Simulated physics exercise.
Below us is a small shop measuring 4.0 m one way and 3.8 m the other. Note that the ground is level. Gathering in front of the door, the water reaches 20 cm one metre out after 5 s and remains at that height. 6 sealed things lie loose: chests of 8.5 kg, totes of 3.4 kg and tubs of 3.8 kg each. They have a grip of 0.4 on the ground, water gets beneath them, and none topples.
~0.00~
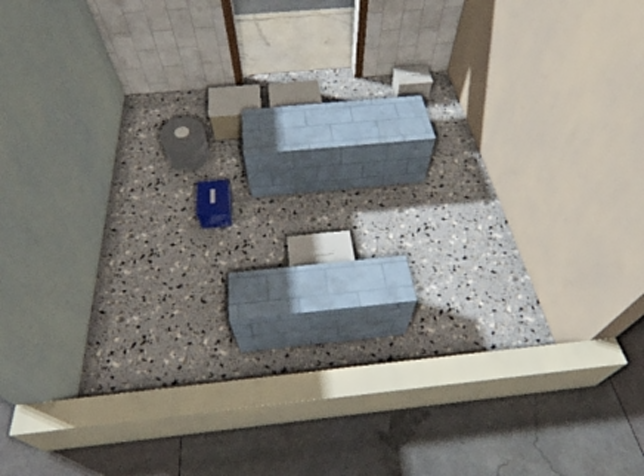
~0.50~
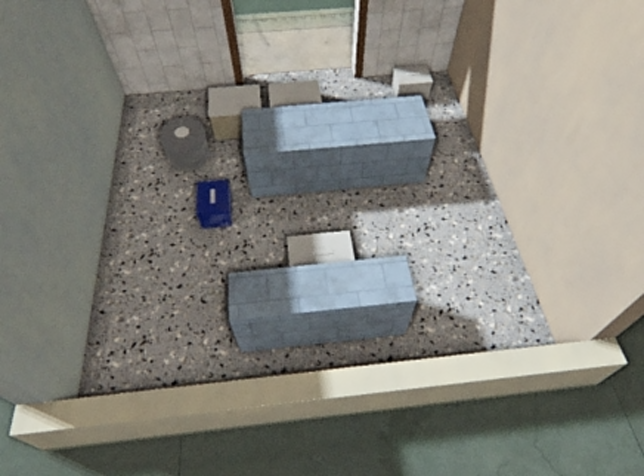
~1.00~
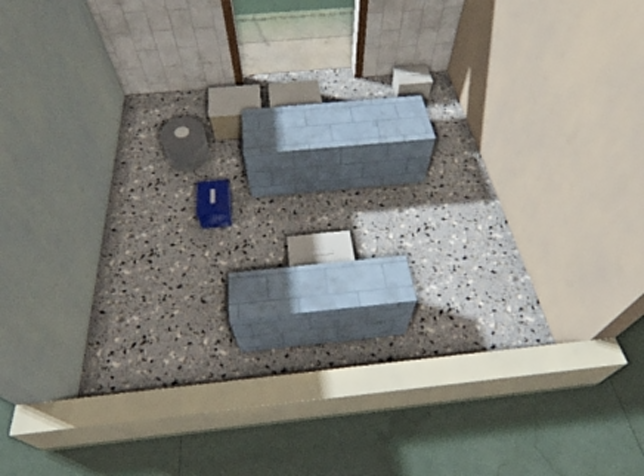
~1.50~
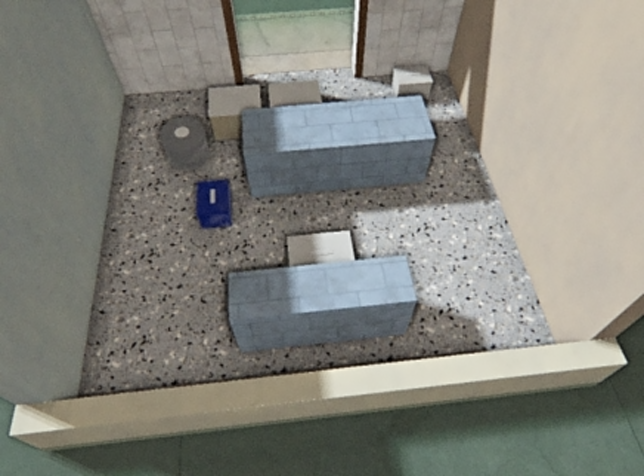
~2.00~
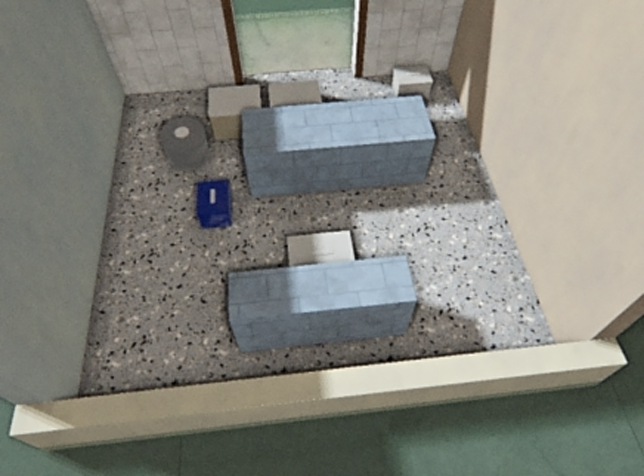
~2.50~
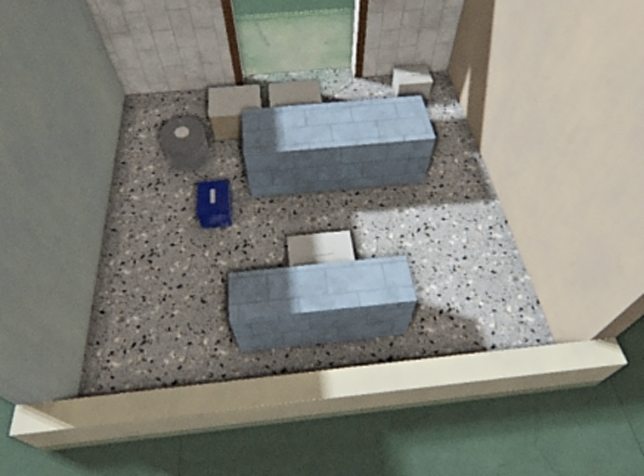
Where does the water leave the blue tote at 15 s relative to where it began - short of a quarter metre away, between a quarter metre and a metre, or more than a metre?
Looks like it will shift a fair bit.
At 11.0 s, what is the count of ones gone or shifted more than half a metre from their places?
I count 3.
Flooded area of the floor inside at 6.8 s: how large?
Roughly 8.5 m2.
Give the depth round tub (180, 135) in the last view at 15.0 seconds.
Around 16 centimetres.
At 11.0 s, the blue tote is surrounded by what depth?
3 cm or so.
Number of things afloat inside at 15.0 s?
At that moment 6.
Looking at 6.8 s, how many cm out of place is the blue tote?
It has shifted about 0 cm.
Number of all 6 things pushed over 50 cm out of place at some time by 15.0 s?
I count 6 of them.
After 3.5 s the blue tote is near (213, 197), 0.0 m from its start, aground; 0 afloat.
After 6.8 s the blue tote is near (213, 197), 0.0 m from its start, aground; 4 afloat.
After 11.0 s the blue tote is near (228, 223), 0.4 m from its start, aground; 4 afloat.
After 15.0 s the blue tote is near (168, 239), 0.6 m from its start, afloat; 6 afloat.
